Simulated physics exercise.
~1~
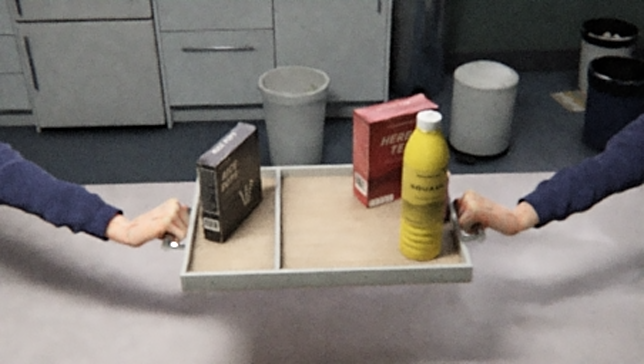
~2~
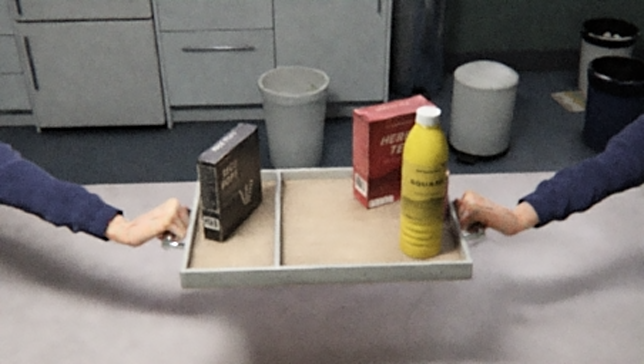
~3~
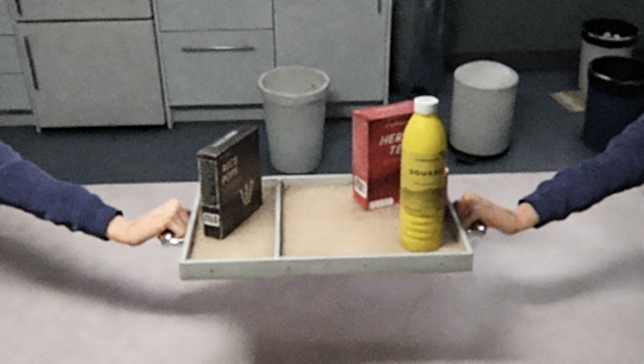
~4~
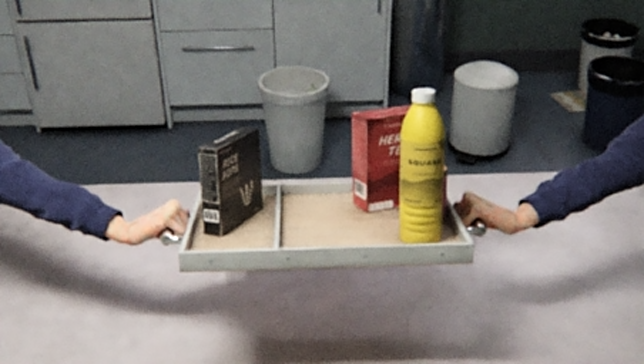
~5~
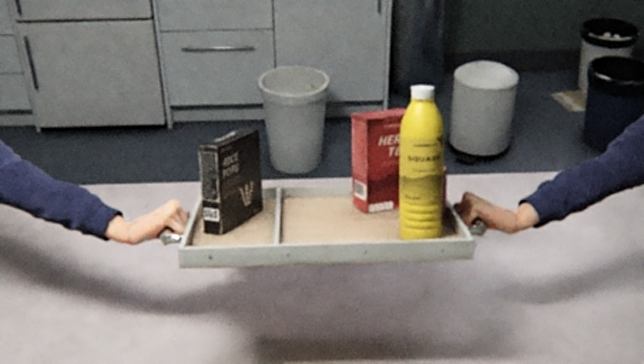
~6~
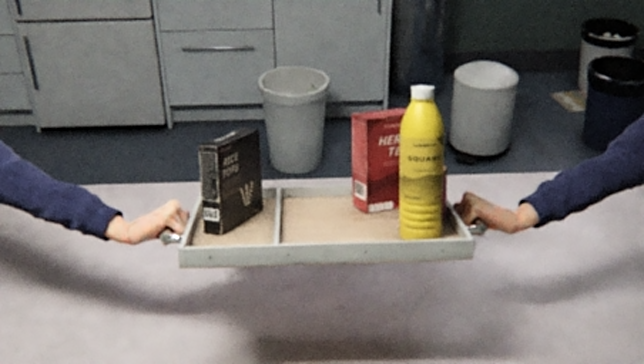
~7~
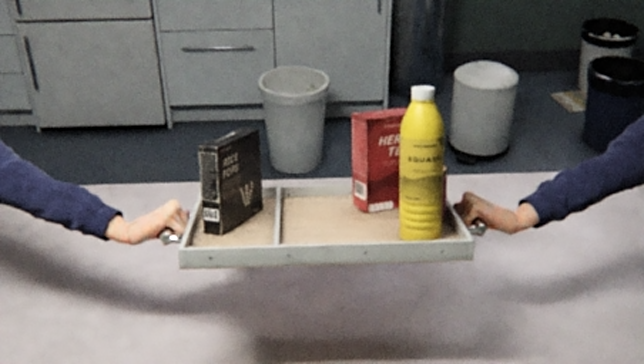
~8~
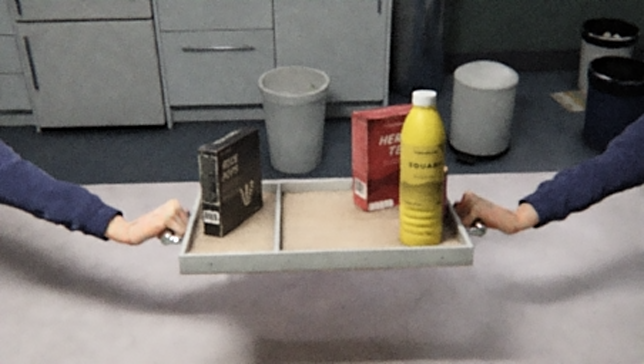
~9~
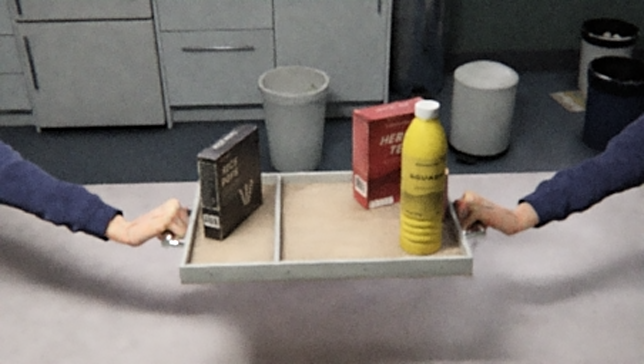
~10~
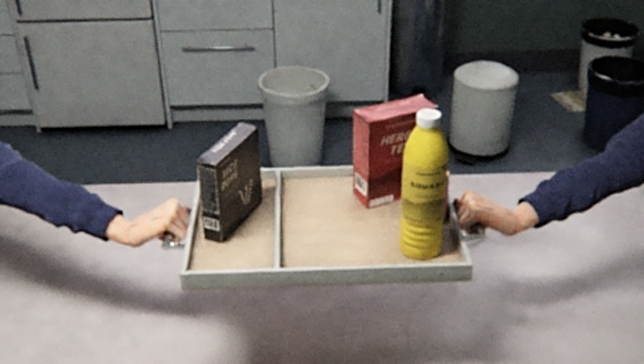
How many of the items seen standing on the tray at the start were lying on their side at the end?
None of them were lying down at the end. The yellow bottle, the red packet and the black packet were all still standing upright on the tray.
